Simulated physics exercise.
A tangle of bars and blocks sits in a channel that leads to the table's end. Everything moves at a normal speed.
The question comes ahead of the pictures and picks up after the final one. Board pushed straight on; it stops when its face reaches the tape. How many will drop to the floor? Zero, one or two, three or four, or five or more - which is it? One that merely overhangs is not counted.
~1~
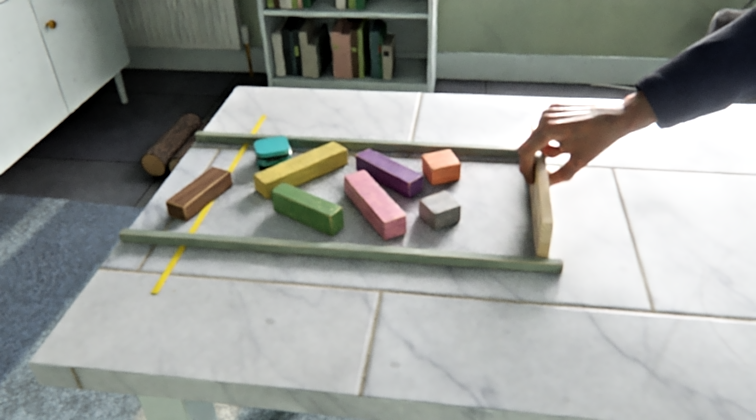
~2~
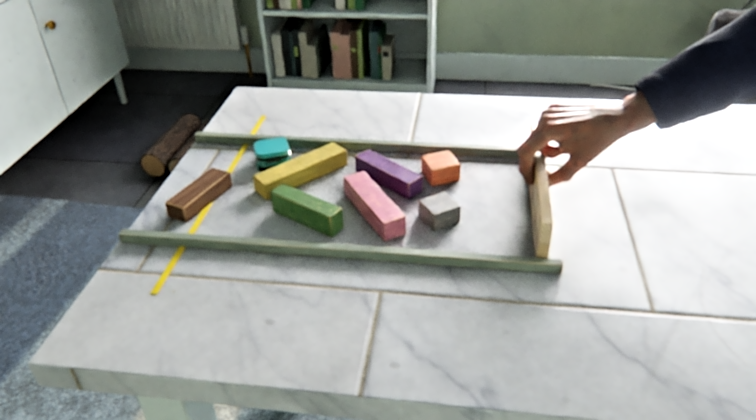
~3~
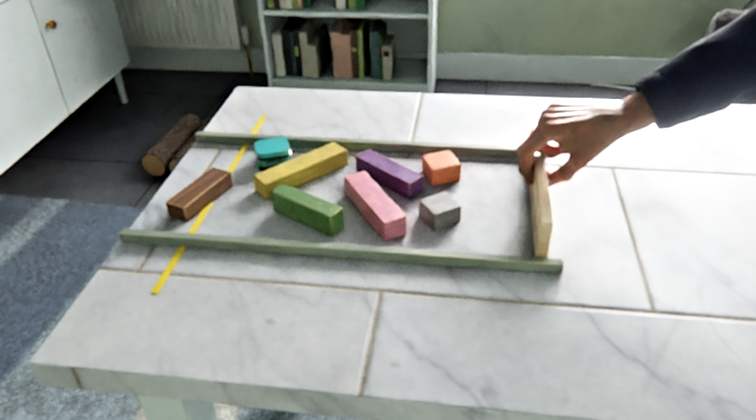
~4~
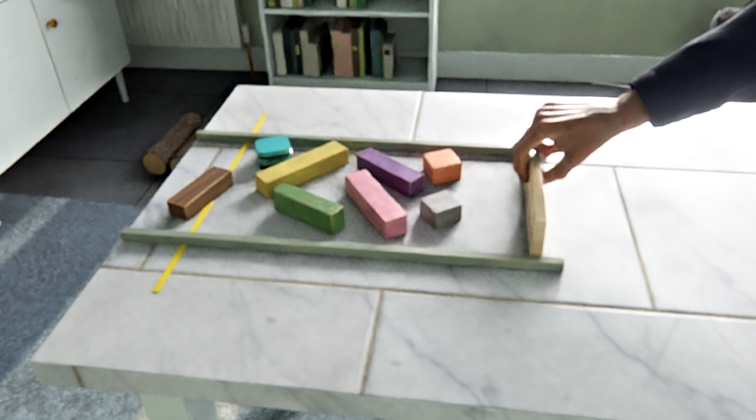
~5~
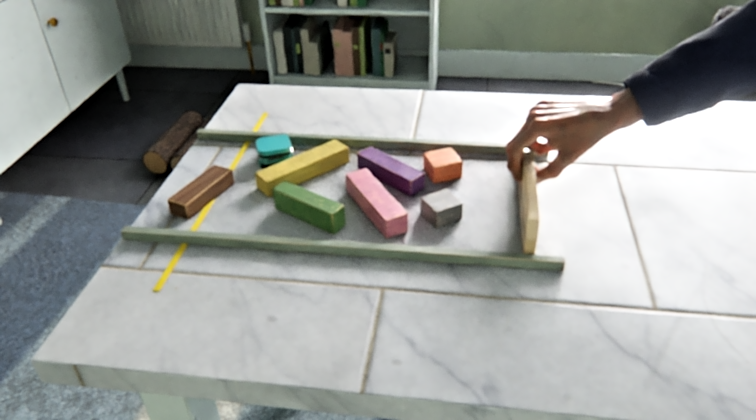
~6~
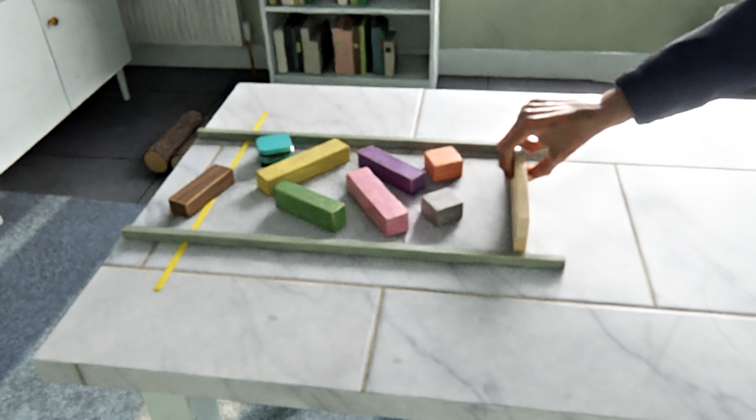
It is three or four.
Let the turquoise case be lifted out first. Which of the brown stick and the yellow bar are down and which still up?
The brown stick comes off; the yellow bar comes off.
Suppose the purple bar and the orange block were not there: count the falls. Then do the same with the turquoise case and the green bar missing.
First 1, then 2.
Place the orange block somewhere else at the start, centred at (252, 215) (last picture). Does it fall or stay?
It simply slips off.
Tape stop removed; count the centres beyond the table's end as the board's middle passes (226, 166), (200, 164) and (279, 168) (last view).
Respectively, 3, 5 and 0.
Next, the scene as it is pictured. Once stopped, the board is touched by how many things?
2 of them.
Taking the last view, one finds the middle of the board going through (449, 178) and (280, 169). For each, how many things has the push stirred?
2 and 8.
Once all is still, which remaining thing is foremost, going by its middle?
That would be the green bar.
Early on, none off yet; brown stick at rest near (203, 190); turquoise case at rest near (275, 151); yellow bar at rest near (304, 166).
A while later, none off yet; brown stick moving near (195, 190); turquoise case travelled about its own width near (231, 144); yellow bar travelled about its own width near (245, 158).
Finally, the number that fall off is three or four; lost, yellow bar, turquoise case and brown stick.
